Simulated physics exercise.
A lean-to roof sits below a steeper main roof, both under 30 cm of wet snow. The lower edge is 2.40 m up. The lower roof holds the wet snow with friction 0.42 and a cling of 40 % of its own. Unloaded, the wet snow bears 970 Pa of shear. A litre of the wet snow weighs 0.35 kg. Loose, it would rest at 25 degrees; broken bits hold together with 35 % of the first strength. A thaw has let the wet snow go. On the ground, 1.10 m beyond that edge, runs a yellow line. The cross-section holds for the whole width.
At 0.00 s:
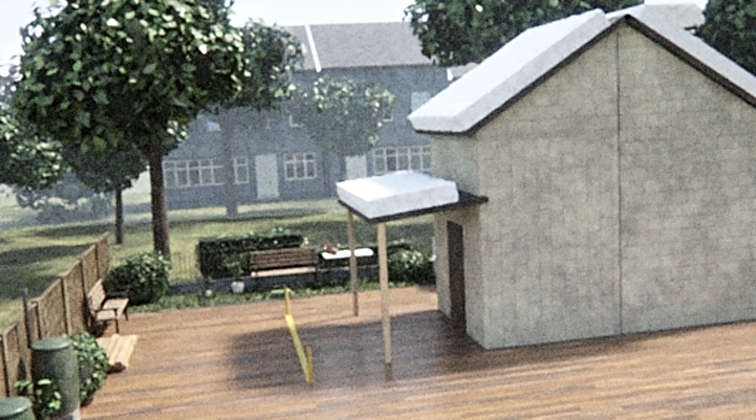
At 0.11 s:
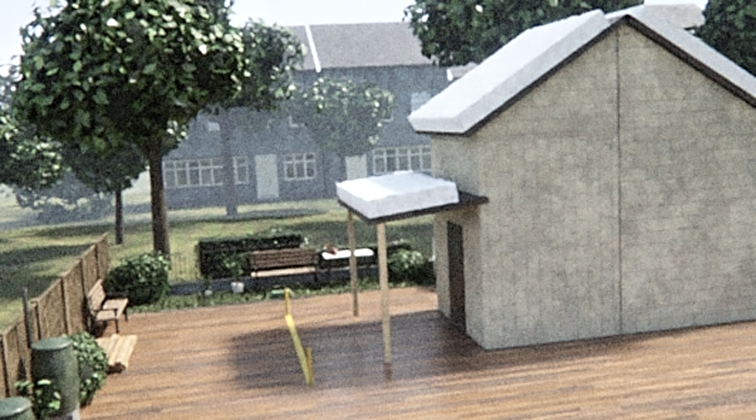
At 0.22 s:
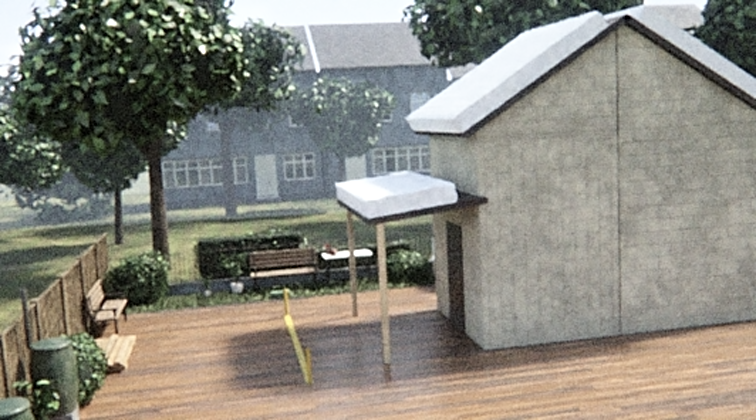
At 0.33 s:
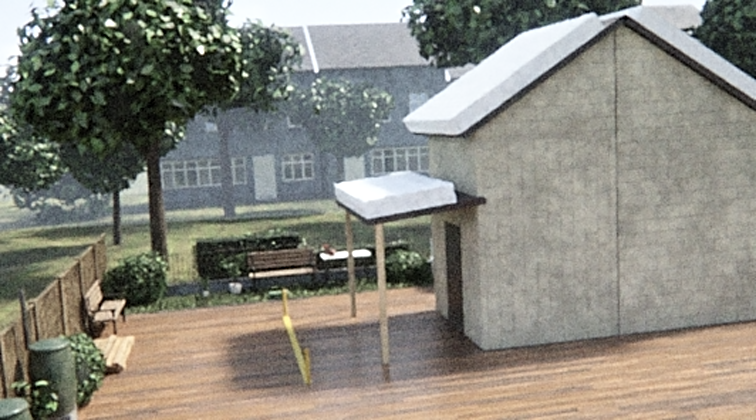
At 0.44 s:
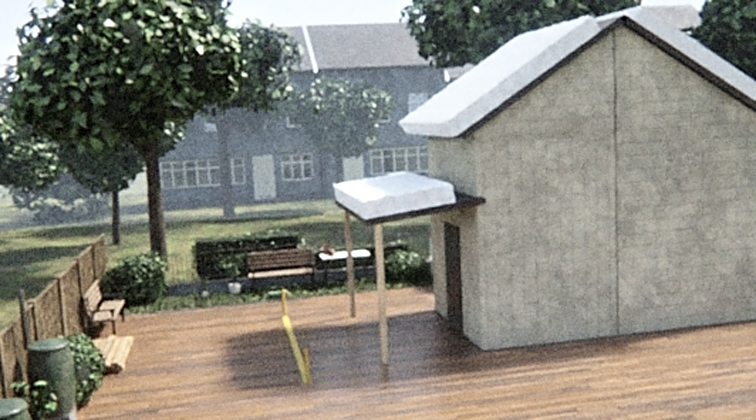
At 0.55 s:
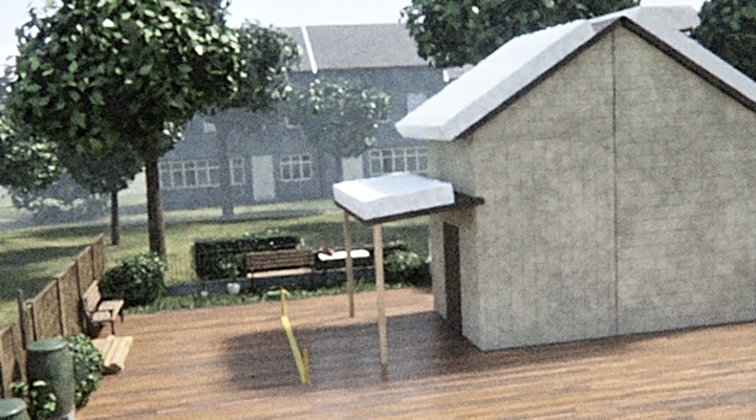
The thick white snow on the small building's main roof slid slightly down the slope toward the left, staying in one piece, while the snow on the lower porch roof and the yard barely changed.
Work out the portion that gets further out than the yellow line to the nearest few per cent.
The portion that gets further out than the yellow line is near 11 %.
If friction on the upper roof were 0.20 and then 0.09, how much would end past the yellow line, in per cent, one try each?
In turn about 30 %, 40 %.
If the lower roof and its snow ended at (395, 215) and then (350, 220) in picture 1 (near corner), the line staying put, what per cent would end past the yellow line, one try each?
In that order: 25 %, 5 %.
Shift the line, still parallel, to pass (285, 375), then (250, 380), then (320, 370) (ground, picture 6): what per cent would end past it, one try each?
In turn about 6 %, 0 %, 16 %.
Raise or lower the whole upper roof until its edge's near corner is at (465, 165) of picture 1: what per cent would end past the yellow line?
It would be near 0 %.
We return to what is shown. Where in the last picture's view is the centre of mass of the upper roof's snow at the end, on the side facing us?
Around (374, 257).
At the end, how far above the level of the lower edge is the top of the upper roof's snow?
Some 0.8 m.
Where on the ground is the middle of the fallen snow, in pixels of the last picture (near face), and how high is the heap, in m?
Around (320, 370); it stands about 0.3 m.
By 1.09 s, none is below the lower edge and 0 % is past the line.
By 1.73 s, none is below the lower edge and 0 % is past the line.
By 2.36 s, 8 % is below the lower edge and 0 % is past the line.
By 3.00 s, 31 % is below the lower edge and 9 % is past the line.
By 4.70 s, at the end, 33 % is below the lower edge and 11 % is past the line.
